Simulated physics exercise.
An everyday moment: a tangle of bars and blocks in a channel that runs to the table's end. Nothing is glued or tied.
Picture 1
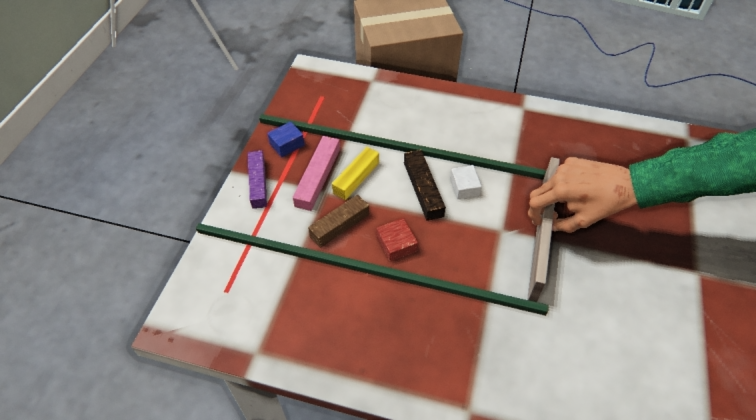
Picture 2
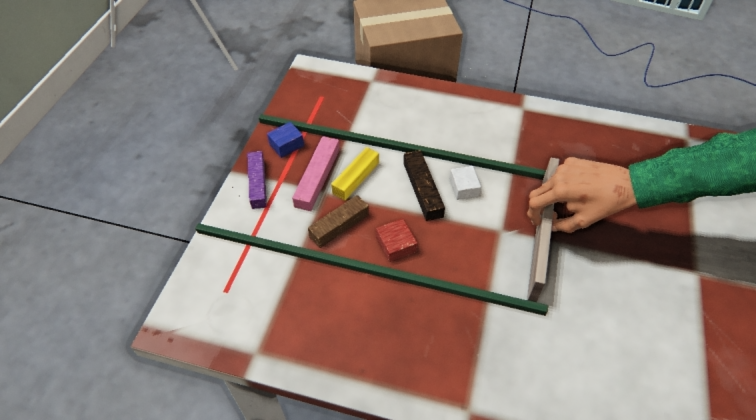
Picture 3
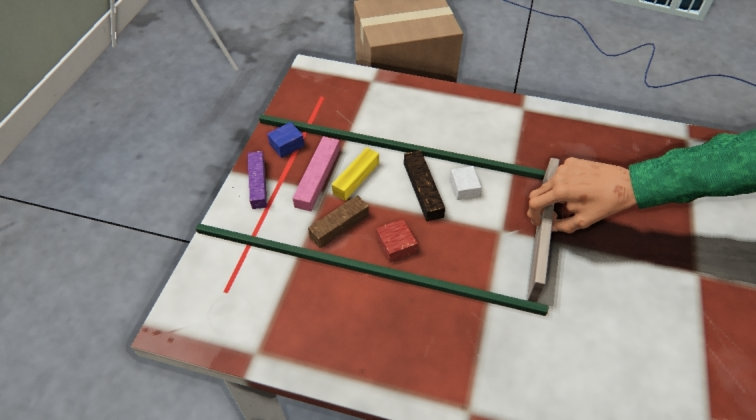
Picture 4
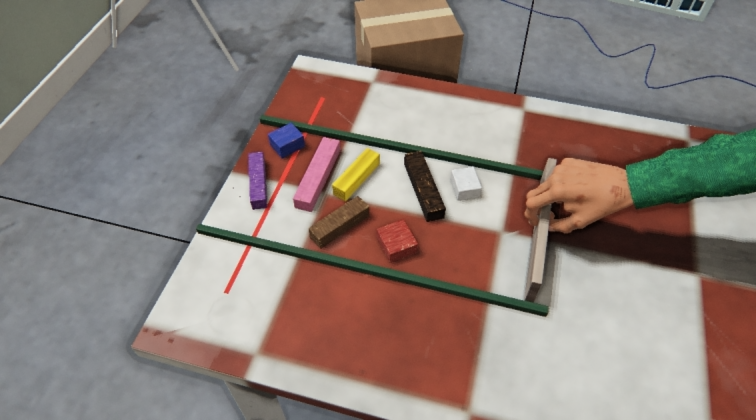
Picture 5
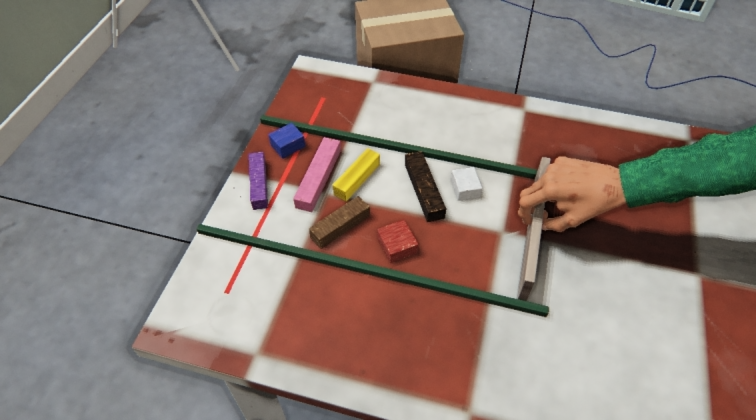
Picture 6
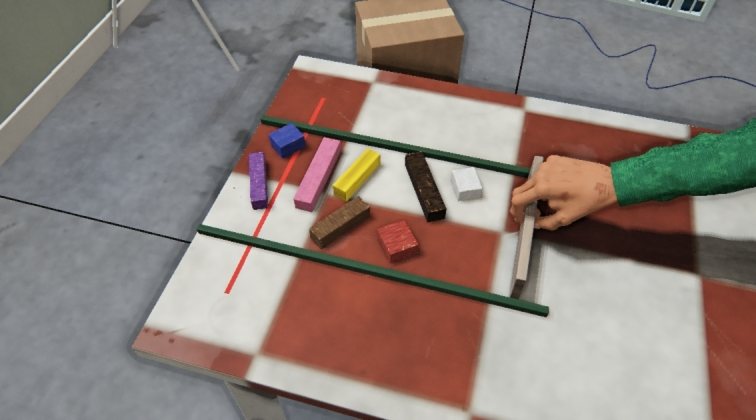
At first, a hand in a green sleeve holds a pale board upright at the right end of a channel between two green rails, with colourful bars and blocks scattered beyond it. The hand then slides the board a short way left, while the pieces stay in place, untouched.
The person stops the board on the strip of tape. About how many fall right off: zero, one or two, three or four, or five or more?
Outcome: The number that fall off is three or four.
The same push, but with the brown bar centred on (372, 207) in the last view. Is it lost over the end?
Then it is kept.
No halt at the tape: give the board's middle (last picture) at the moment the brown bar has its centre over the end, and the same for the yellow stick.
At (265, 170) for the brown bar; at (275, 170) for the yellow stick.
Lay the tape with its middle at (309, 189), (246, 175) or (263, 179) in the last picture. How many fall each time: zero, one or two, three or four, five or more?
Taking them in turn, either one or two; more than four; five or over.
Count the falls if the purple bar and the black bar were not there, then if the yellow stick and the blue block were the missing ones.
It would be 1 and 2.
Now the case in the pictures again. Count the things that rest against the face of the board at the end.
2 of them.
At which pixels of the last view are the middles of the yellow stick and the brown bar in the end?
Near (246, 154) and (230, 201).
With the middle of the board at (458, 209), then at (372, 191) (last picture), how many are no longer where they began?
First 1, then 6.
Soon after, none off yet; purple bar at rest near (258, 180); blue block at rest near (287, 141); pink bar at rest near (318, 174).
Then, none off yet; purple bar at rest near (258, 180); blue block at rest near (287, 141); pink bar at rest near (317, 173).
Further on, none off yet; purple bar moved a little near (247, 179); blue block moved about its own width near (244, 138); pink bar moved about its own width near (265, 166).
By the end, the number that fall off is three or four; fallen, pink bar, blue block and purple bar.
